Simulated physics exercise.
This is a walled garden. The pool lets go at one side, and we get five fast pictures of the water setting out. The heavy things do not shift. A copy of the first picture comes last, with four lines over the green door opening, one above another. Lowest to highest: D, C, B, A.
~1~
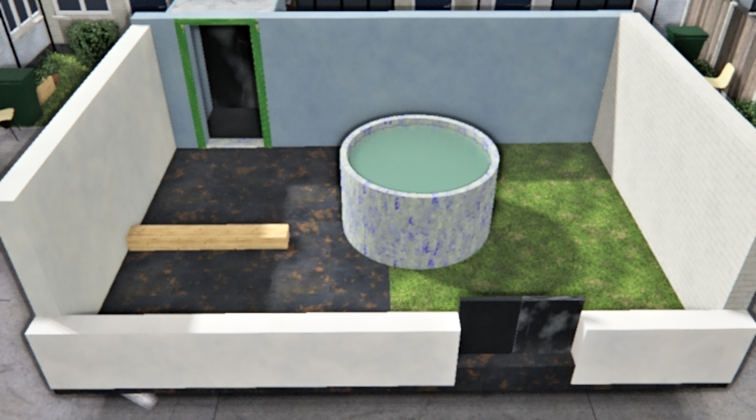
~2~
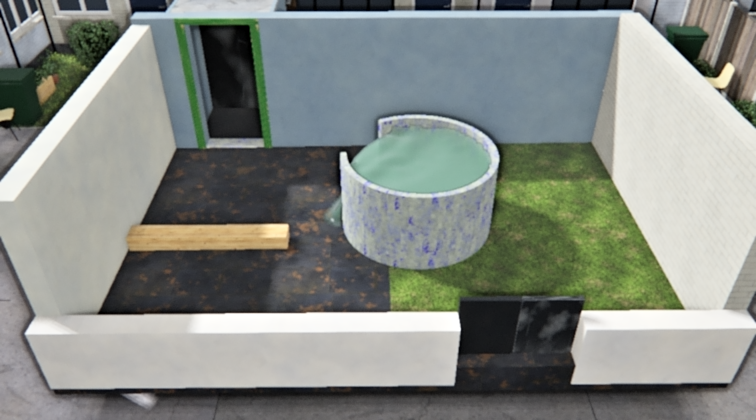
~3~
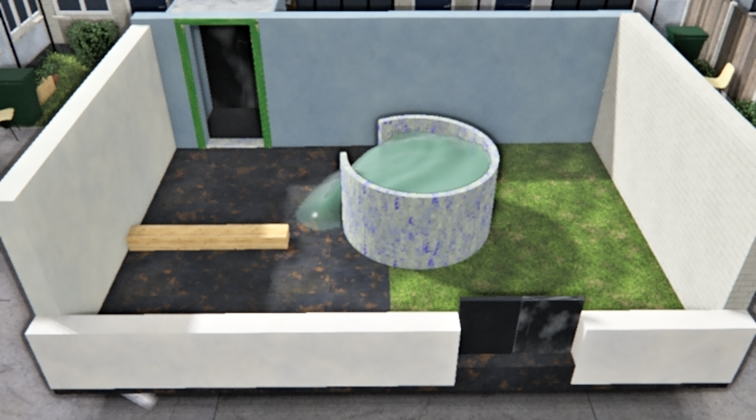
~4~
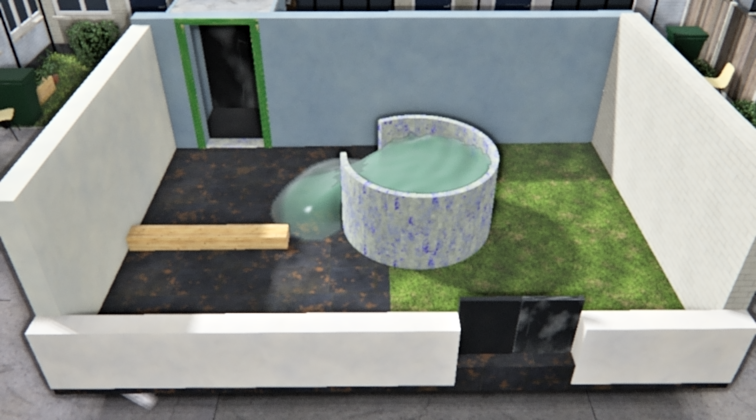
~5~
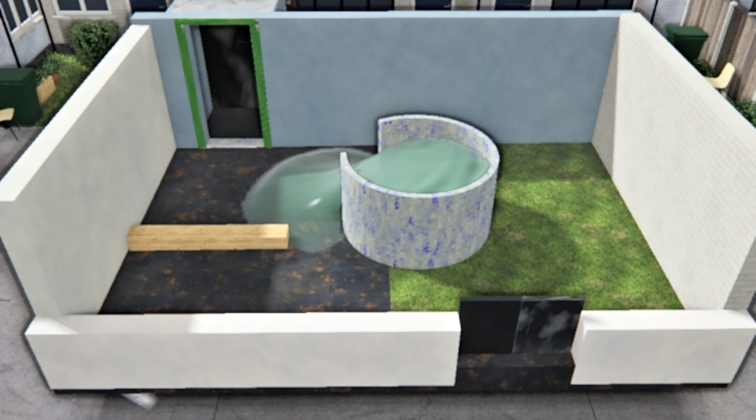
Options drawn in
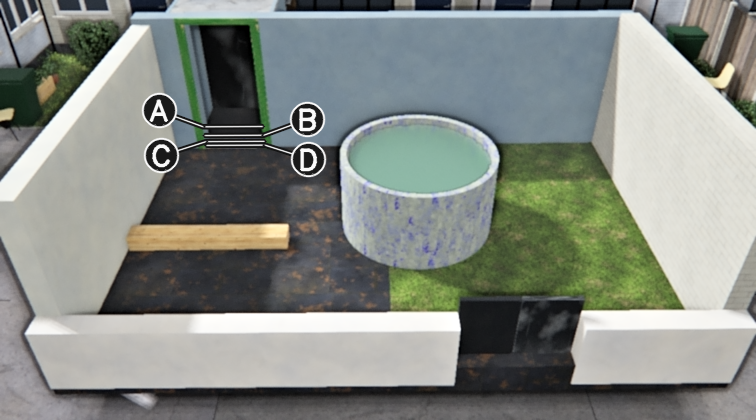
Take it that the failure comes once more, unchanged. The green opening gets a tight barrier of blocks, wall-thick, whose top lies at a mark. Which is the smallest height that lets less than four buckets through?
Line A.
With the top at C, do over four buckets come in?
Yes, it does.
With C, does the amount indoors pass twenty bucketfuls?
Yes.
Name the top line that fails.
B it is.
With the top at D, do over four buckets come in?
Yes, it does.
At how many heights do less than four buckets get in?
One of them.
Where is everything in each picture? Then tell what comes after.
Water in the pool at rest, its middle at (419, 158); foot of the green doorway at (236, 147); shut gate at (519, 308).
Water covers 1 % of the ground and shows as far out as (335, 209).
Water covers 4 % of the ground and shows as far out as (303, 217).
Water covers 7 % of the ground and shows as far out as (280, 217).
Water covers 13 % of the ground and shows as far out as (277, 166).
On the marked copy, A at (232, 126); B at (234, 135); C at (235, 141); D at (235, 145); from the bottom up D, C, B, A.
With A, a bucket or two gets in.
With B, about 10 bucketfuls get in.
With C, dozens of bucketfuls pour in.
With D, dozens of bucketfuls pour in.
